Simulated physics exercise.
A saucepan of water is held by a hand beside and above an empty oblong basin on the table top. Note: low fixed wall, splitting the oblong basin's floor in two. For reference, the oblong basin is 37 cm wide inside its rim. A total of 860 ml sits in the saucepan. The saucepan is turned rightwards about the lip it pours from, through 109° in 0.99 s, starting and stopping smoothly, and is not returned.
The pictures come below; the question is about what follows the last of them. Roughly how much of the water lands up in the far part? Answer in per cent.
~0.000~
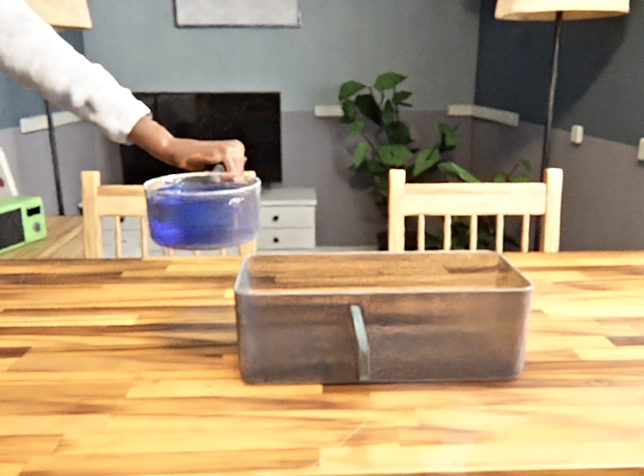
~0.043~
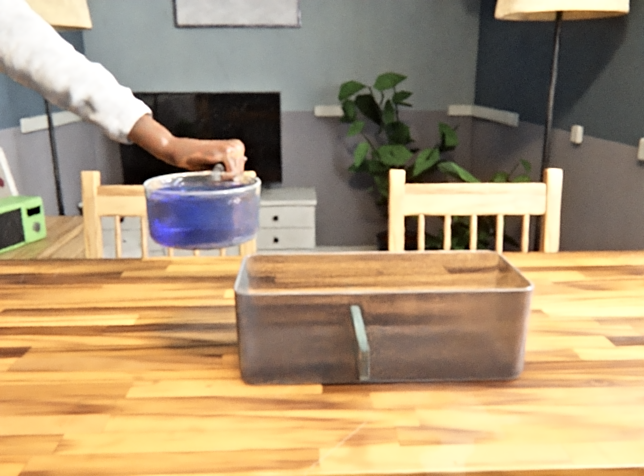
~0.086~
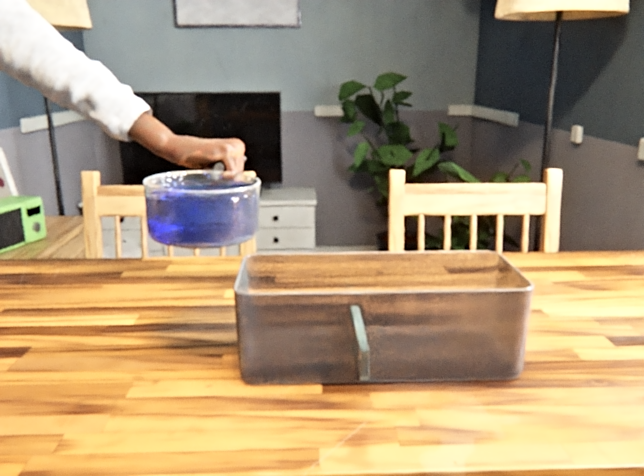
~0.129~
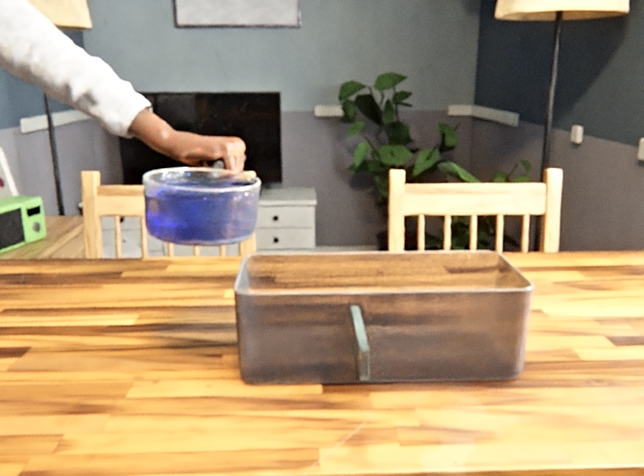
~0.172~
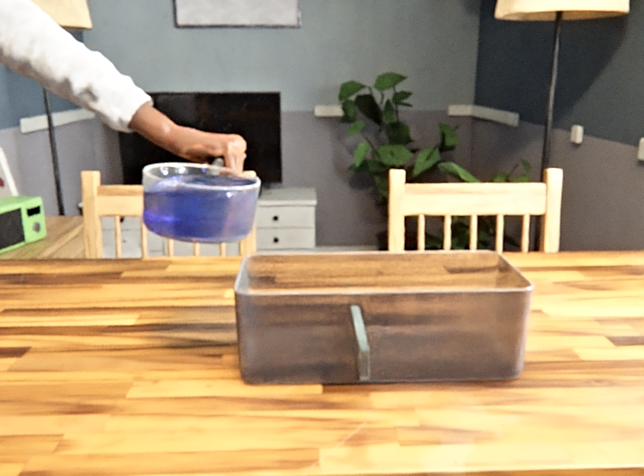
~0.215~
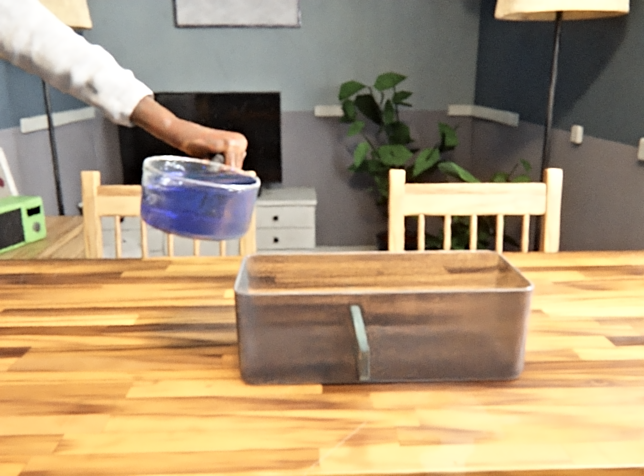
Around 40 %.
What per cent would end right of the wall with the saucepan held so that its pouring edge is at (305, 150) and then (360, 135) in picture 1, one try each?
Some 90 and 95 per cent, in that order.
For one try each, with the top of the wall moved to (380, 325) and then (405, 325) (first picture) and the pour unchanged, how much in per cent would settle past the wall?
Respectively 10 and 10 %.
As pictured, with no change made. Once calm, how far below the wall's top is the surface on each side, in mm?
Measured: Left around 20 mm, right around 30 mm.
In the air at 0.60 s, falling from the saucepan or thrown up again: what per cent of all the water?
Share: Roughly 38 per cent.
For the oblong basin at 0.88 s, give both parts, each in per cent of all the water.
Lab note: Left near 42, right near 38.
Then, 0.60 s in, the tilt is 72° and 54 per cent is still to pour, 9 is left of the wall and 0 right of it.
Then, 0.88 s in, the tilt is 106° and 6 per cent is still to pour, 42 is left of the wall and 38 right of it.
Then, 1.17 s in, the tilt is 109° and 0 per cent is still to pour, 58 is left of the wall and 40 right of it.
Then, 1.49 s in, the tilt is 109° and 0 per cent is still to pour, 58 is left of the wall and 40 right of it.
Finally, 58 per cent lies left of the wall, 40 right of it and 2 outside.
